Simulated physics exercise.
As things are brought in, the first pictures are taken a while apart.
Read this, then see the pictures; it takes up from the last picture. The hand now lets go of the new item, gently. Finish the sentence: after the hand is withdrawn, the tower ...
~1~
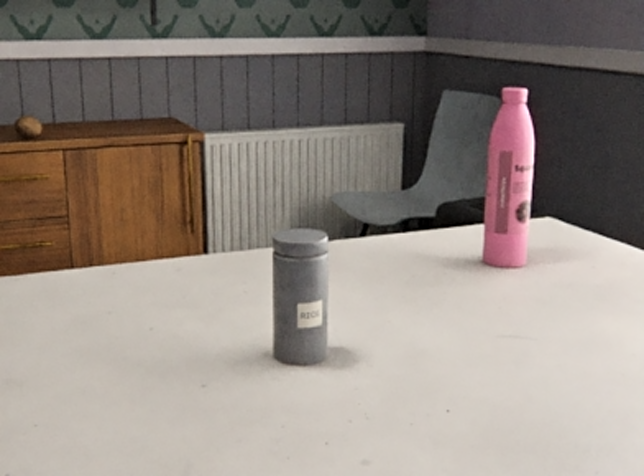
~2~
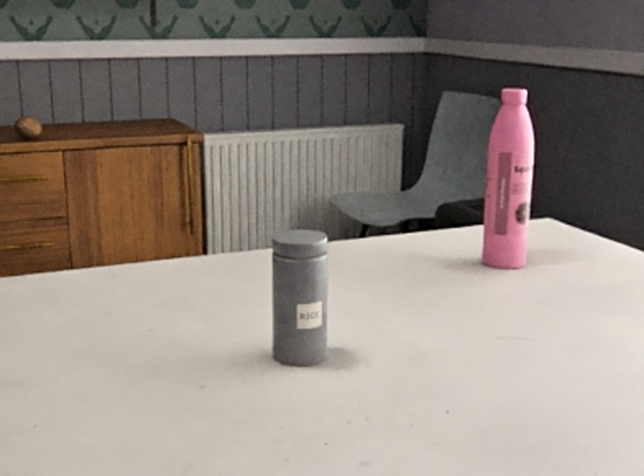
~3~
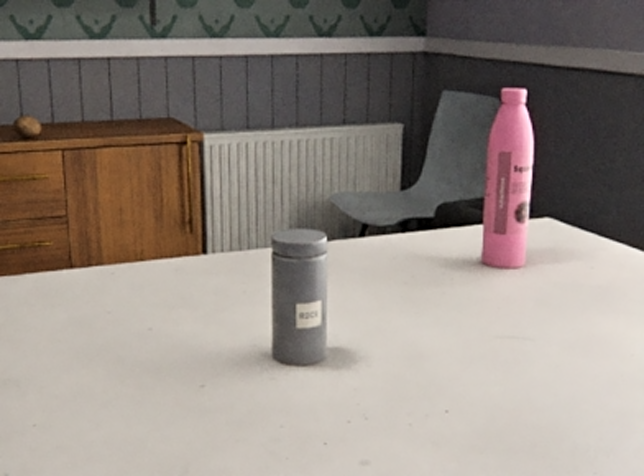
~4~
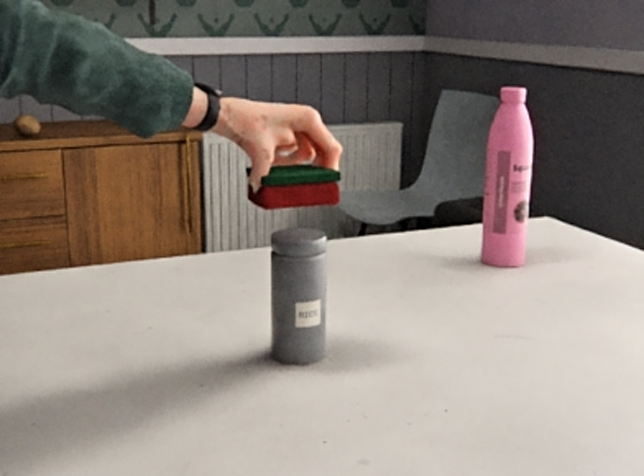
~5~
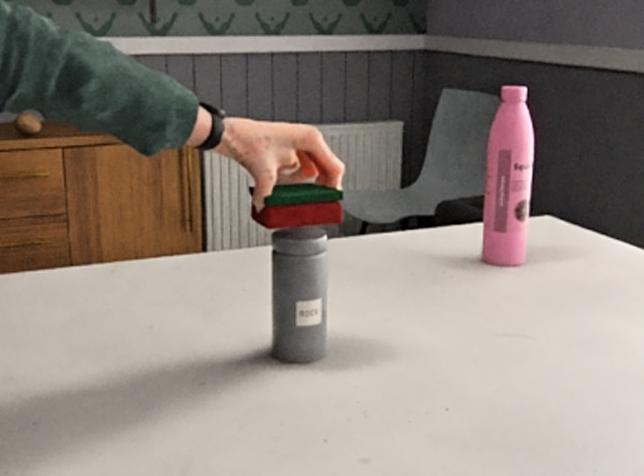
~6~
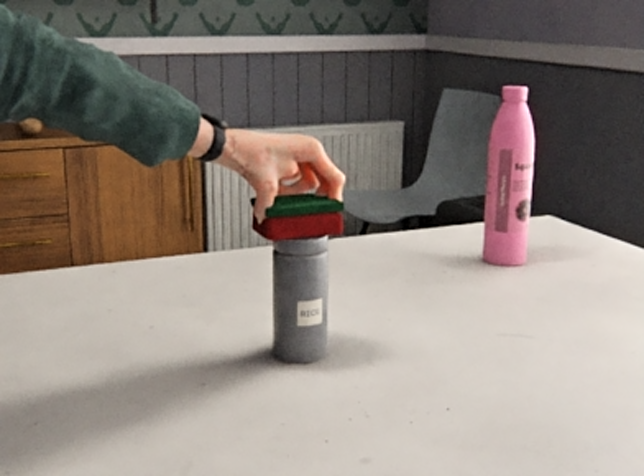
The tower stays upright.
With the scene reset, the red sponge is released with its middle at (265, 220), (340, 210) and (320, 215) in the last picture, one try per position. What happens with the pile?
So the first time it tips over, the second time it tips over, and the third time it stays intact.
Then, 0.70 s after the last picture, things are still on the move.
Then, 1.60 s after the last picture, nothing has stirred.
Then, 2.50 s after the last picture, red sponge resting near (297, 218).
At rest, all 3 in place. Seen from the same camera at the end, red sponge near (297, 218). The pile holds.
